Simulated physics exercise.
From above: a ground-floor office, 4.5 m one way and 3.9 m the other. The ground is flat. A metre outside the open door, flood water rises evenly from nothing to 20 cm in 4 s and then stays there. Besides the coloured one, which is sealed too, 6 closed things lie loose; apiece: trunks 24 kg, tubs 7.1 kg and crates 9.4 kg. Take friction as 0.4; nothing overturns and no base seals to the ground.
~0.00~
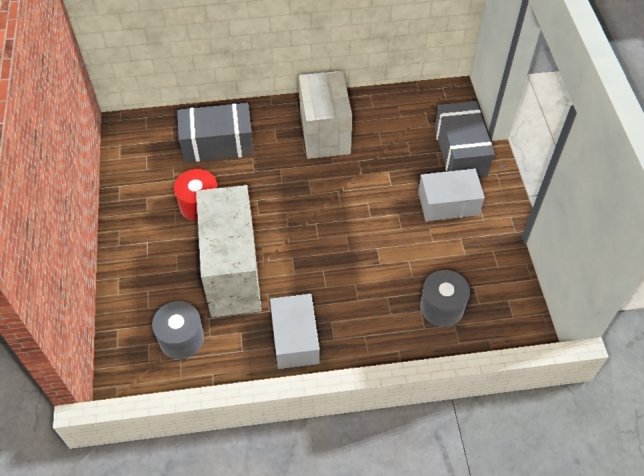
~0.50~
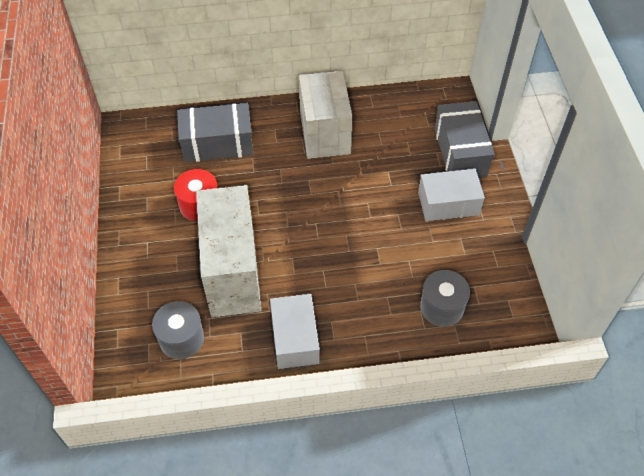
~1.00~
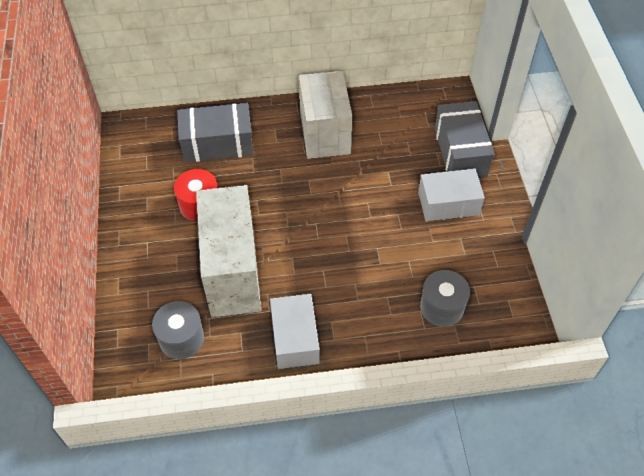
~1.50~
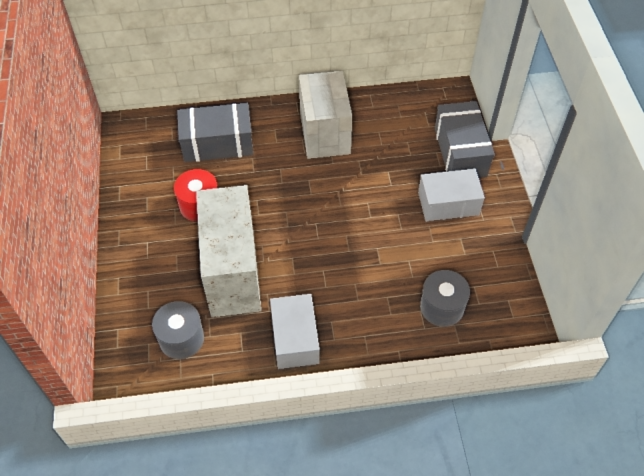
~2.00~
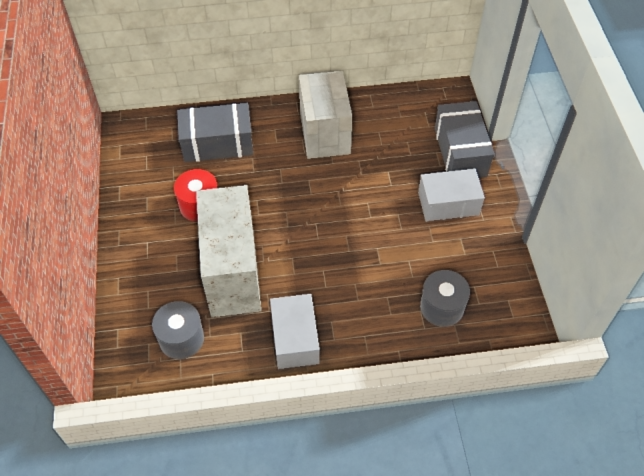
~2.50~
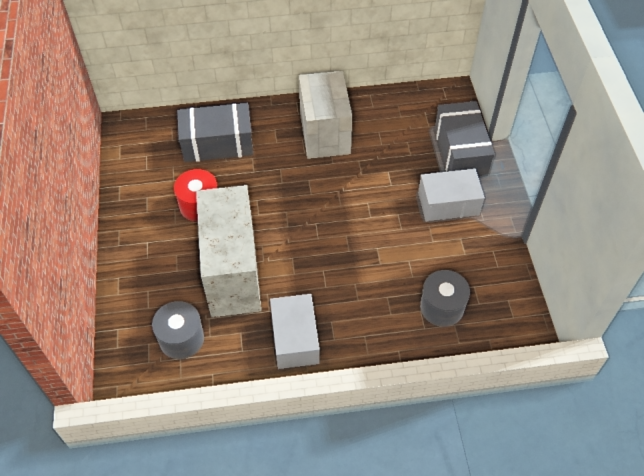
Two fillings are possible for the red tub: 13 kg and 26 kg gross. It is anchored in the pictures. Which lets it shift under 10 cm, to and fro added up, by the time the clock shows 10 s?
For it, only the higher weight holds it.
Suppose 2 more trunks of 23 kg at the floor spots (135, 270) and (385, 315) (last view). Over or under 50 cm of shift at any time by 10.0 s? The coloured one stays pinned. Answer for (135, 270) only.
It is short of it.
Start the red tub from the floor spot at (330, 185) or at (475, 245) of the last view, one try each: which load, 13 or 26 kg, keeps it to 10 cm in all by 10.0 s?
In turn: It takes the larger; it takes the larger.
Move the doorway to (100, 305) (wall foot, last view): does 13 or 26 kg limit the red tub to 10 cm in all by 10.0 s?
Then only the higher weight holds it.
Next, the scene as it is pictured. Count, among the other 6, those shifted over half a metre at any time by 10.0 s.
3 of them.
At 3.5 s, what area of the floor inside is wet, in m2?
About 2.0 m2.
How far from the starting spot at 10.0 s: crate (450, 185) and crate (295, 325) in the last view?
In that order: 400 cm, 150 cm.
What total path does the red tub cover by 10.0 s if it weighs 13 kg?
Some 100 cm in all.
After 3.5 s the red tub would be 0 cm from its start with 13 kg and 0 cm from its start with 26 kg; 0 cm of water round it then.
After 4.5 s the red tub would be 0 cm from its start with 13 kg and 0 cm from its start with 26 kg; 0 cm of water round it then.
After 7.0 s the red tub would be 45 cm from its start with 13 kg and 0 cm from its start with 26 kg; 6 cm of water round it then.
After 10.0 s the red tub would be 88 cm from its start with 13 kg and 0 cm from its start with 26 kg; 7 cm of water round it then.
